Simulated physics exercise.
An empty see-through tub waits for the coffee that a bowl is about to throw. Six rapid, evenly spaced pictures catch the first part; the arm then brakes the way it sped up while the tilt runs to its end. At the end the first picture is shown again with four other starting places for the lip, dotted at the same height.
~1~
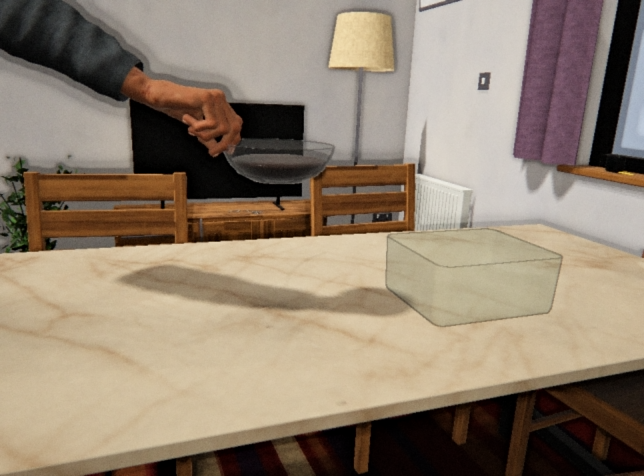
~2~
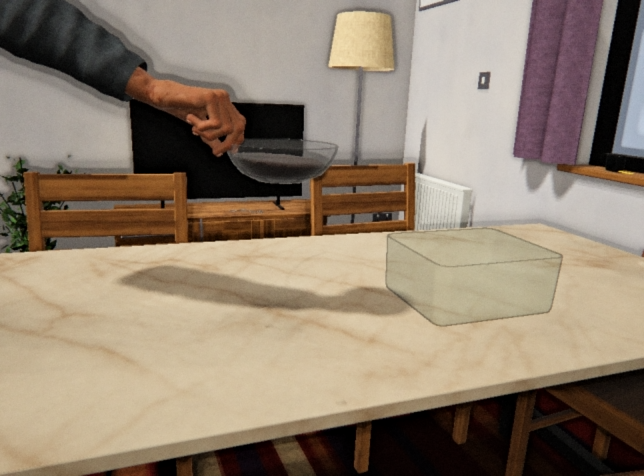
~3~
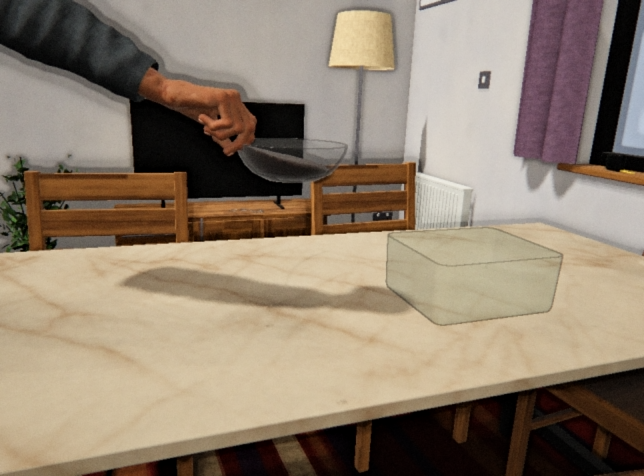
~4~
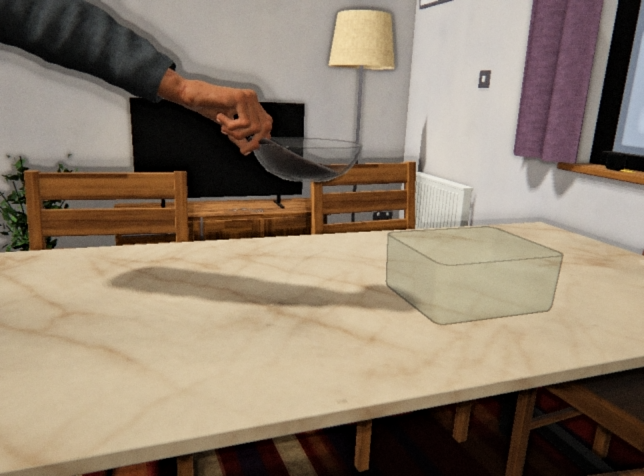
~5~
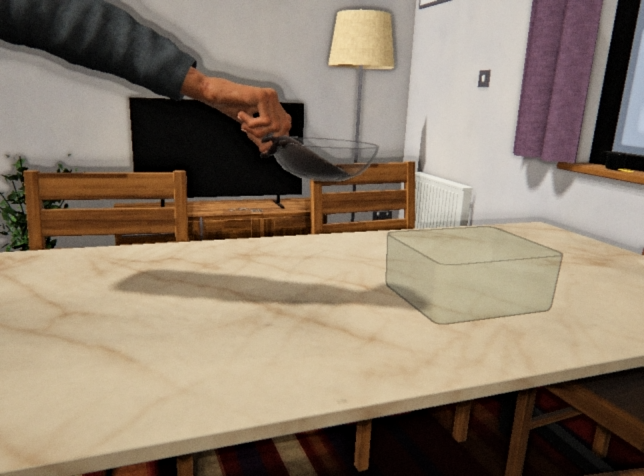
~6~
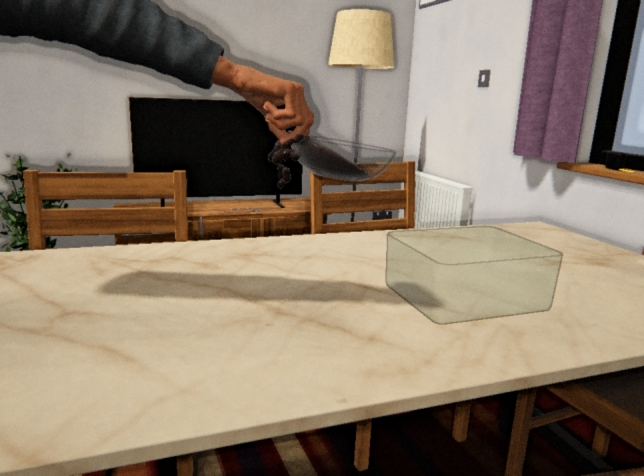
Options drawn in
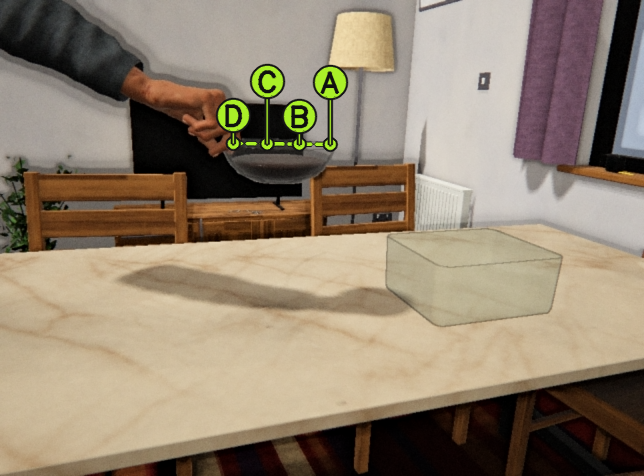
A hand carried a clear bowl of dark coffee to the right above a marble table with an empty see-through tub on it, and coffee slopped over the bowl's left edge as it tipped slightly.
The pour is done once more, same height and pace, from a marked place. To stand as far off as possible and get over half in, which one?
Choose C.
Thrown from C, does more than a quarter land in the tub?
Yes.
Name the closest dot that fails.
D it is.
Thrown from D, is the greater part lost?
Yes, it does.
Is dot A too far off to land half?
No, that is safe.
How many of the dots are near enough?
Three of them.
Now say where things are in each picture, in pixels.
Upright, lip at (330, 144); tub from (430, 326) to (548, 311); nothing has left yet, in the first frame.
Upright, lip at (333, 144); nothing has left yet, in the second frame.
Upright, lip at (342, 143); nothing has left yet, in the third frame.
Upright, lip at (356, 142); coffee is over the rim, down to (250, 142), in the fourth frame.
Upright, lip at (372, 144); coffee is over the rim, down to (262, 156), in the fifth frame.
Tipped about 7°, lip at (389, 149); coffee is over the rim, down to (281, 186), in the sixth frame.
In lime, A at (330, 144); B at (299, 144); C at (267, 143); D at (233, 143).
With A, about 83 % lands in the tub, 12 % falls short and 5 % goes beside or beyond.
With B, about 79 % lands in the tub, 17 % falls short and 3 % goes beside or beyond.
With C, about 63 % lands in the tub, 30 % falls short and 7 % goes beside or beyond.
With D, about 38 % lands in the tub, 59 % falls short and 3 % goes beside or beyond.
